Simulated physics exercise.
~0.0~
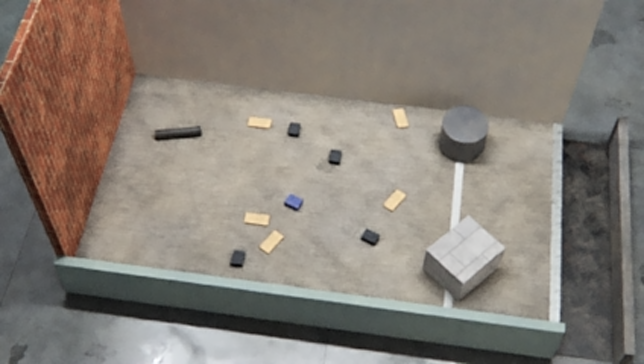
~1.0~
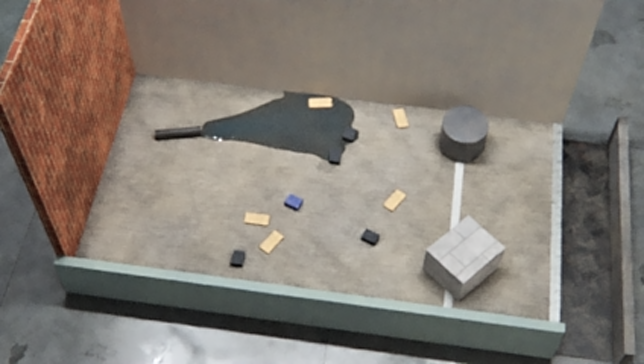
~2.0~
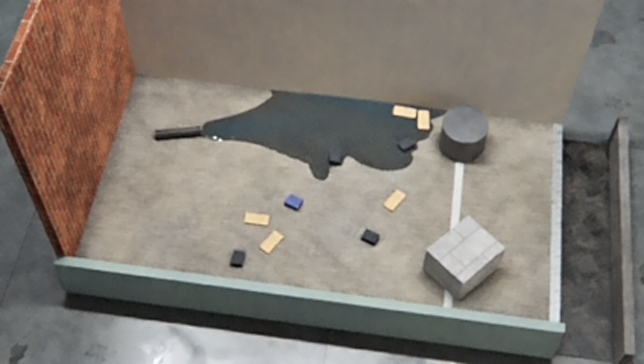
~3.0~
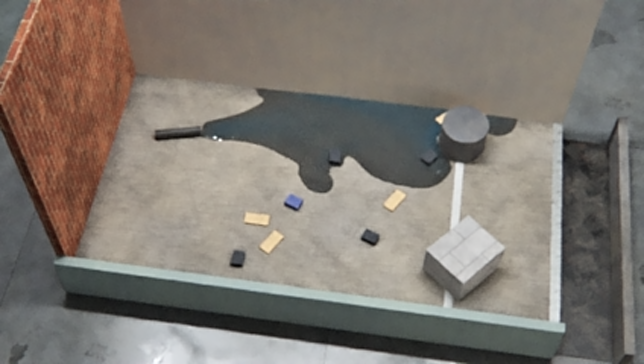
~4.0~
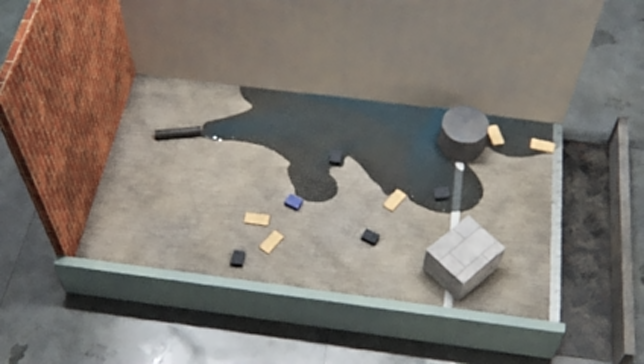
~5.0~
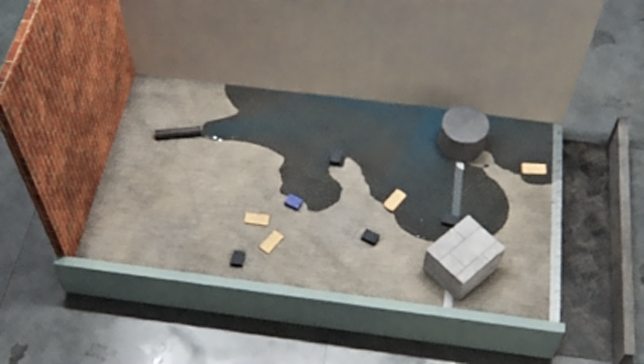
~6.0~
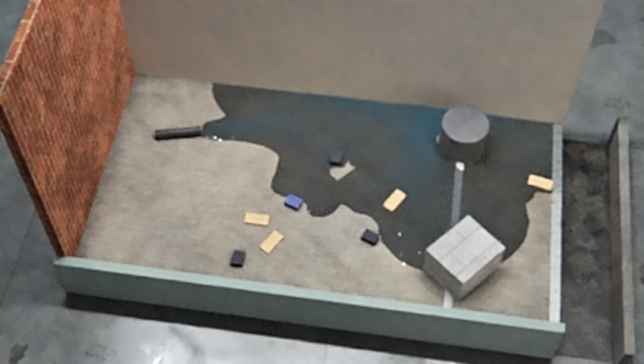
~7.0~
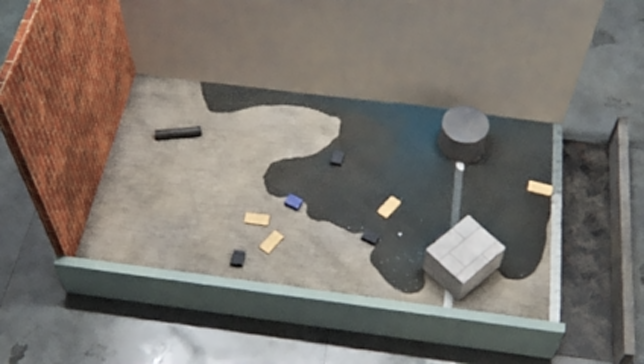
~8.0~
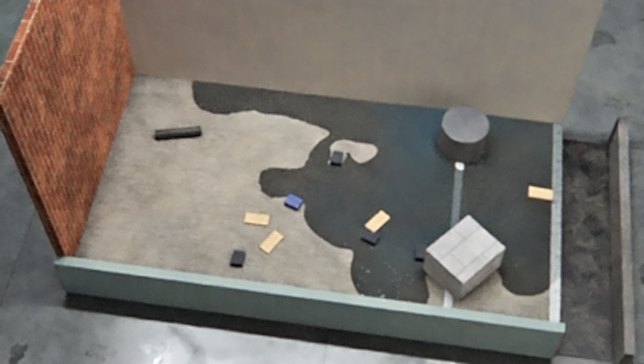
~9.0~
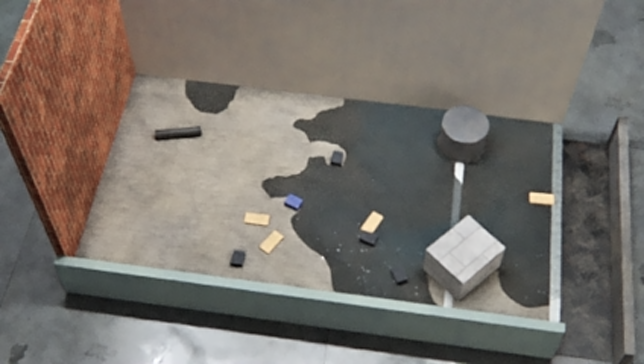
In this clip, dark liquid spreads from a pipe end across a walled floor, carrying two tan boards and a black block rightward past a round drum before the flow stops and the pool shifts toward the front, leaving the blue block short of the painted stripe.
